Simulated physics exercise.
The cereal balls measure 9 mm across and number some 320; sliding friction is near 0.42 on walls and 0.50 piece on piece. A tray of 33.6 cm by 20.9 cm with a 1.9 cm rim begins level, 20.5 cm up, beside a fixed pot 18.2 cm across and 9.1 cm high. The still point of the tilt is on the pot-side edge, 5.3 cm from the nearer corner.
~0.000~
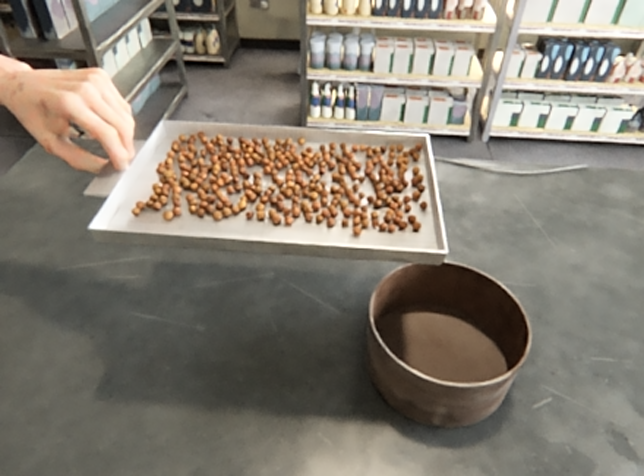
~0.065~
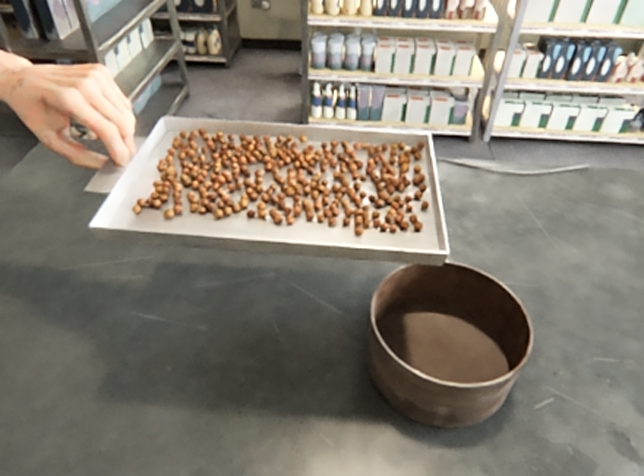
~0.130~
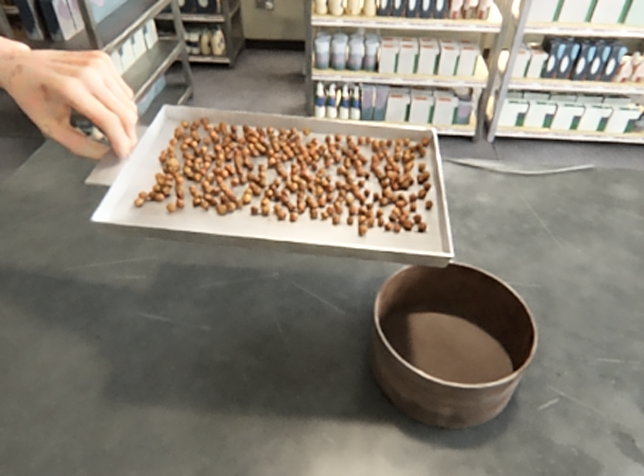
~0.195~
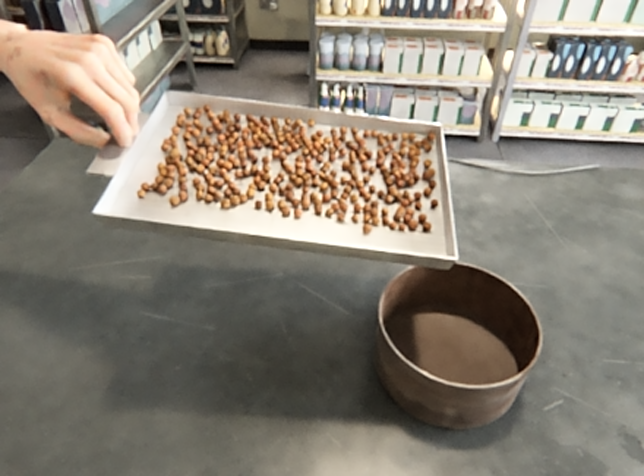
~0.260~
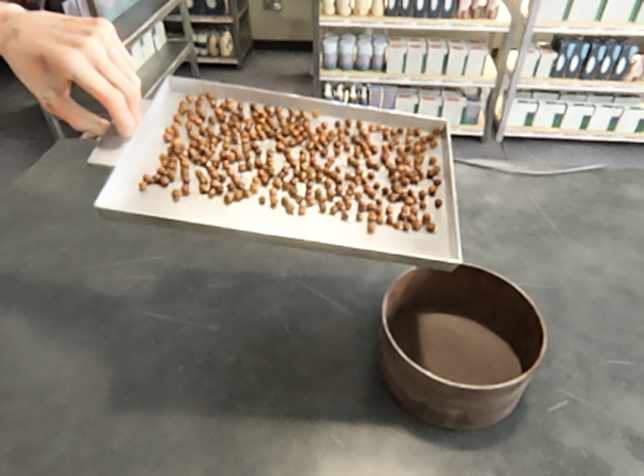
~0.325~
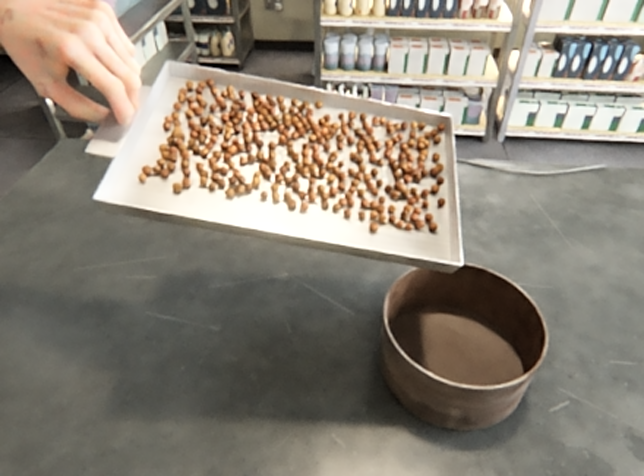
Shallow tray of small brown cereal balls tilting gradually down to the right as a hand raises its left side beside a dark round pot.
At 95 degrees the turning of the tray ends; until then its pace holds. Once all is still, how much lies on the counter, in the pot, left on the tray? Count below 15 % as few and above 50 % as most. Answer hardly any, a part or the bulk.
On the counter: A part; in the pot: The bulk; left on the tray: Hardly any.
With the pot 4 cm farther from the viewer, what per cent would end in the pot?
Then about 35 per cent.
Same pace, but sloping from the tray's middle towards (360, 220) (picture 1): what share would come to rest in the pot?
About 95 per cent.
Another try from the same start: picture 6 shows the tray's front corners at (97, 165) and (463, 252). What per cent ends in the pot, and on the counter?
Pot 60, counter 40.
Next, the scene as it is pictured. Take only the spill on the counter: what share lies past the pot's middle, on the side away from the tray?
Some 20 per cent.
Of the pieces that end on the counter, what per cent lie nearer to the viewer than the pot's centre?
Some 100 per cent.
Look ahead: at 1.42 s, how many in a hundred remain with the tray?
Roughly 95 per cent.
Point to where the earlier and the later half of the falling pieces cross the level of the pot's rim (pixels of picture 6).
At about (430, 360), then at (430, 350).
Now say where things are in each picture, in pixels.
The first picture shows tray tilt 0 degrees, front corners at (92, 226) and (444, 250); middle of the pieces at (289, 179); pot at (449, 315).
The second picture shows tray tilt 1 degrees, front corners at (93, 224) and (445, 251); middle of the pieces at (290, 178).
The third picture shows tray tilt 4 degrees, front corners at (95, 218) and (449, 253), lowest corner right front; middle of the pieces at (294, 172).
The fourth picture shows tray tilt 8 degrees, front corners at (97, 211) and (454, 256), lowest corner right front; middle of the pieces at (299, 166).
The fifth picture shows tray tilt 11 degrees, front corners at (99, 204) and (458, 259), lowest corner right front; middle of the pieces at (303, 160).
The sixth picture shows tray tilt 15 degrees, front corners at (98, 197) and (459, 262), lowest corner right front; middle of the pieces at (305, 154); pot at (463, 317). The tray's pace is about 55 degrees a second.
After 0.98 s, tilt 52 degrees; the tray holds 100 %, the pot 0 %.
Then, at 1.42 s, tilt 77 degrees; the tray holds 95 %, the pot 5 %.
Then, at 1.94 s, tilt 95 degrees; the tray holds 25 %, the pot 20 %.
At rest (2.9 s), counter 30 %, pot 65 %, tray 0 %.
